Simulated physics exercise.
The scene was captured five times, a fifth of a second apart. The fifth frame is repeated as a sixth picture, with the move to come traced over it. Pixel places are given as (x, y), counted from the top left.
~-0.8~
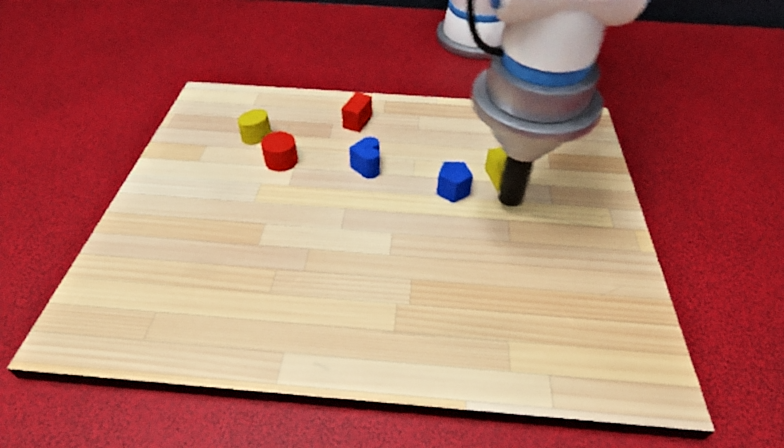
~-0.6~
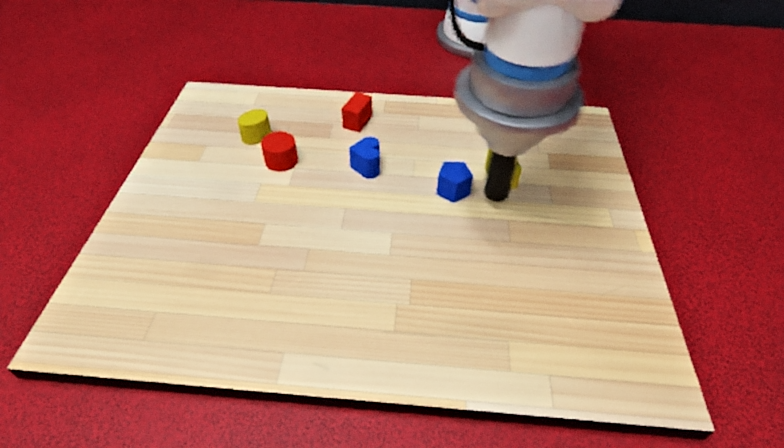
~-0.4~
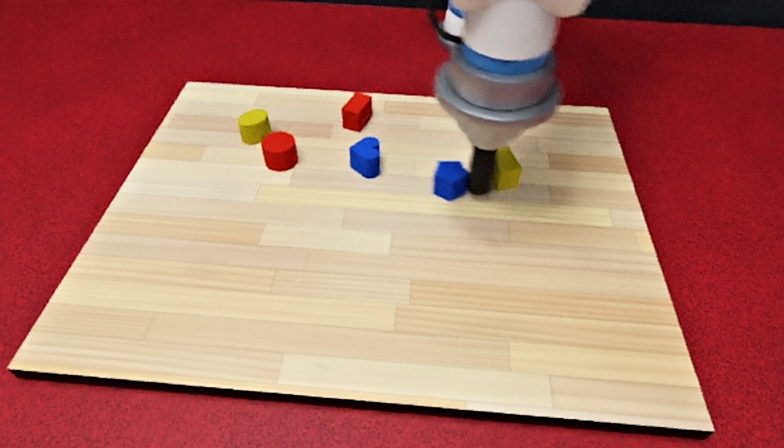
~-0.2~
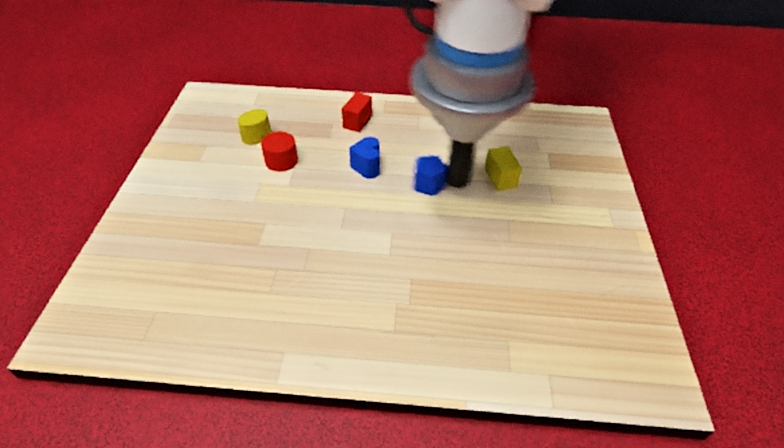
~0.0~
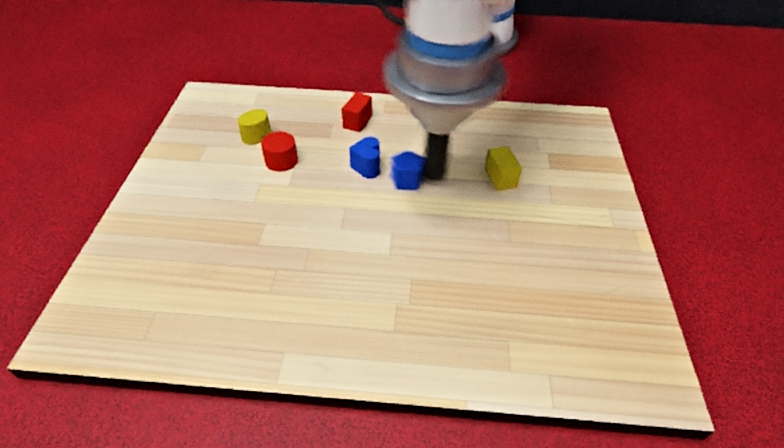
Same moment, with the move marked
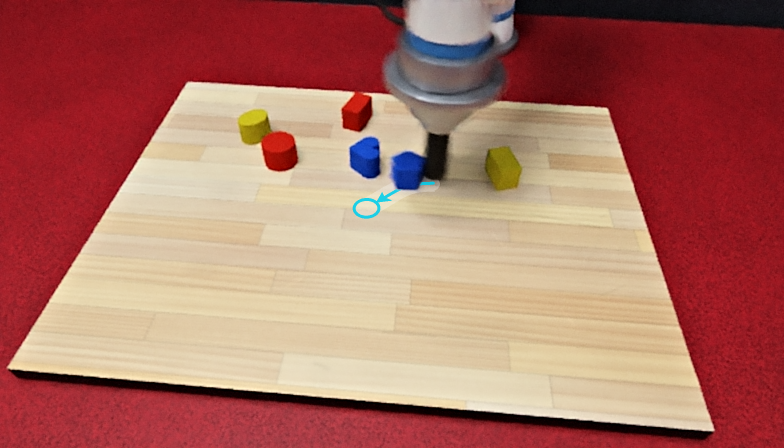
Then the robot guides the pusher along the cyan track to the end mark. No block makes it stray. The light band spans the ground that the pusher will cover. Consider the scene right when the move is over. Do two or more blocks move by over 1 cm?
Yes, that is how it ends up.
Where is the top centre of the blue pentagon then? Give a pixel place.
At roughly (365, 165).
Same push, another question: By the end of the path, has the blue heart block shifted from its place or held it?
That block will leave its spot.
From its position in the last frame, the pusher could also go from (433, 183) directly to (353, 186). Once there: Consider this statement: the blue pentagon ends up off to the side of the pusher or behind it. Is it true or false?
Verdict: False.
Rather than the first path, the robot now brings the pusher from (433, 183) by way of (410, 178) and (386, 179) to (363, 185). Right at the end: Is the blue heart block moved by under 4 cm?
I expect so.
The line goes from (433, 183) via (408, 186) and (387, 196), ending at (367, 208).
The first path, step by step. Halfway along, pusher (397, 180); blue heart block (357, 145), turned 40° clockwise; blue pentagon (372, 163), turned 10° clockwise.
At the end, pusher (366, 198); blue heart block (356, 144), turned 45° clockwise; blue pentagon (365, 165), turned 25° clockwise; yellow rectangle unmoved.
